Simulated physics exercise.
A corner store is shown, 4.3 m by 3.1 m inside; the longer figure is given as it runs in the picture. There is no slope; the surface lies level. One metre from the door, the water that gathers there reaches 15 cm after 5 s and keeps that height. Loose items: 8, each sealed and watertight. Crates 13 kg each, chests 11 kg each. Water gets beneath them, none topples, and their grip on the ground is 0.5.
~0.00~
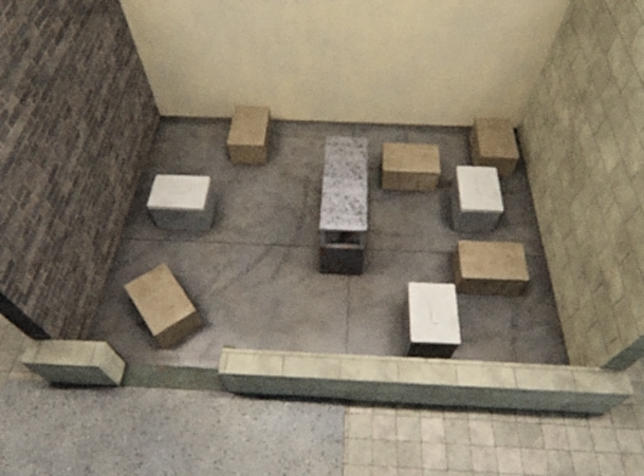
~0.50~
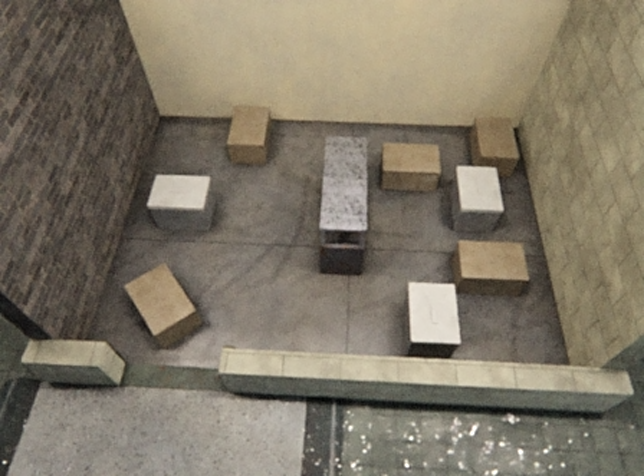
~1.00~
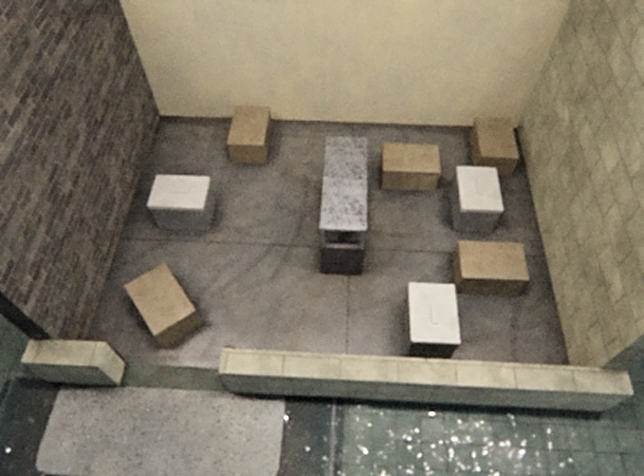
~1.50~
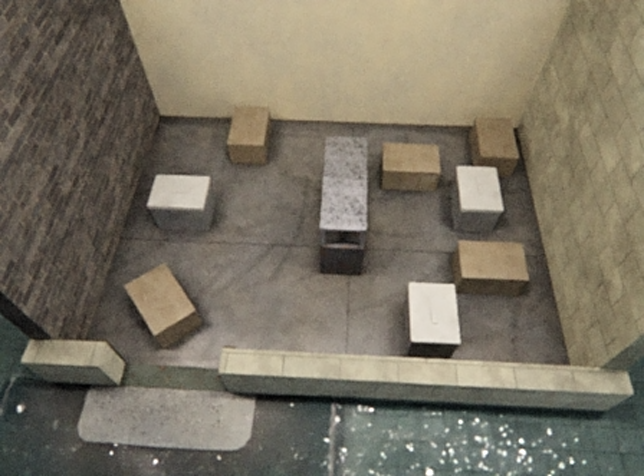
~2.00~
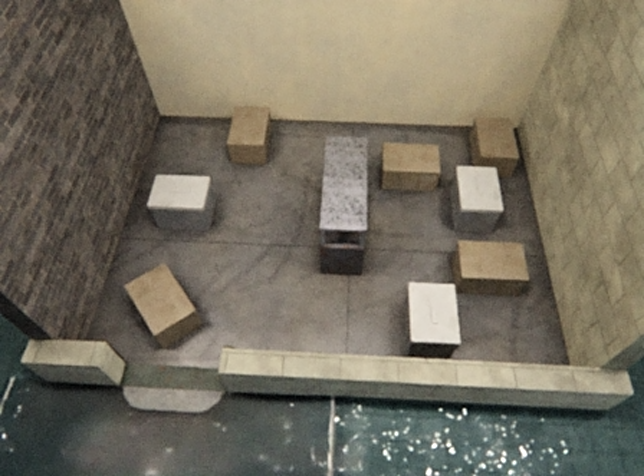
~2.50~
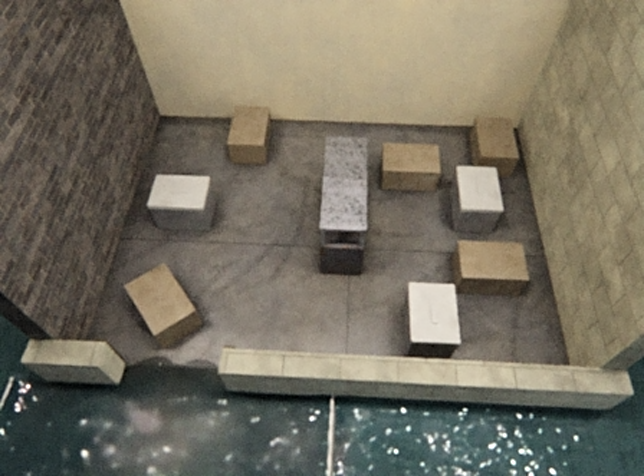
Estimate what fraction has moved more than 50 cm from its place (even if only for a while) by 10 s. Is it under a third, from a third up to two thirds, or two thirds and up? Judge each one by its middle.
The share is below one third.
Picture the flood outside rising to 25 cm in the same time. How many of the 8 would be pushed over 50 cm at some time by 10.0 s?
5.
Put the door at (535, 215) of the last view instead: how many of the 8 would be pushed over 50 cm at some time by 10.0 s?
The answer would then be 2.
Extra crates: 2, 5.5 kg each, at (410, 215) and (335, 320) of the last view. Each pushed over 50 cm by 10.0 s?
Order as asked - inside the cutoff and inside the cutoff.
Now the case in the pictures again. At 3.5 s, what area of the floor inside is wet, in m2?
About 0.5 m2.
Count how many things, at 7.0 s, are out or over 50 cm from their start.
Tally: 1.
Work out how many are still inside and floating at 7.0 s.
That would be 0 of them.
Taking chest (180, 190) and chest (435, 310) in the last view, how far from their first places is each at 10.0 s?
They sit 60 cm and 0 cm away, in the order given.
After 3.5 s 0 of 8 are over 50 cm from their spots; 0 afloat.
After 4.5 s 0 of 8 are over 50 cm from their spots; 0 afloat.
After 7.0 s 1 of 8 are over 50 cm from their spots; 0 afloat.
After 10.0 s 2 of 8 are over 50 cm from their spots, and 2 have been at some point; 3 afloat.
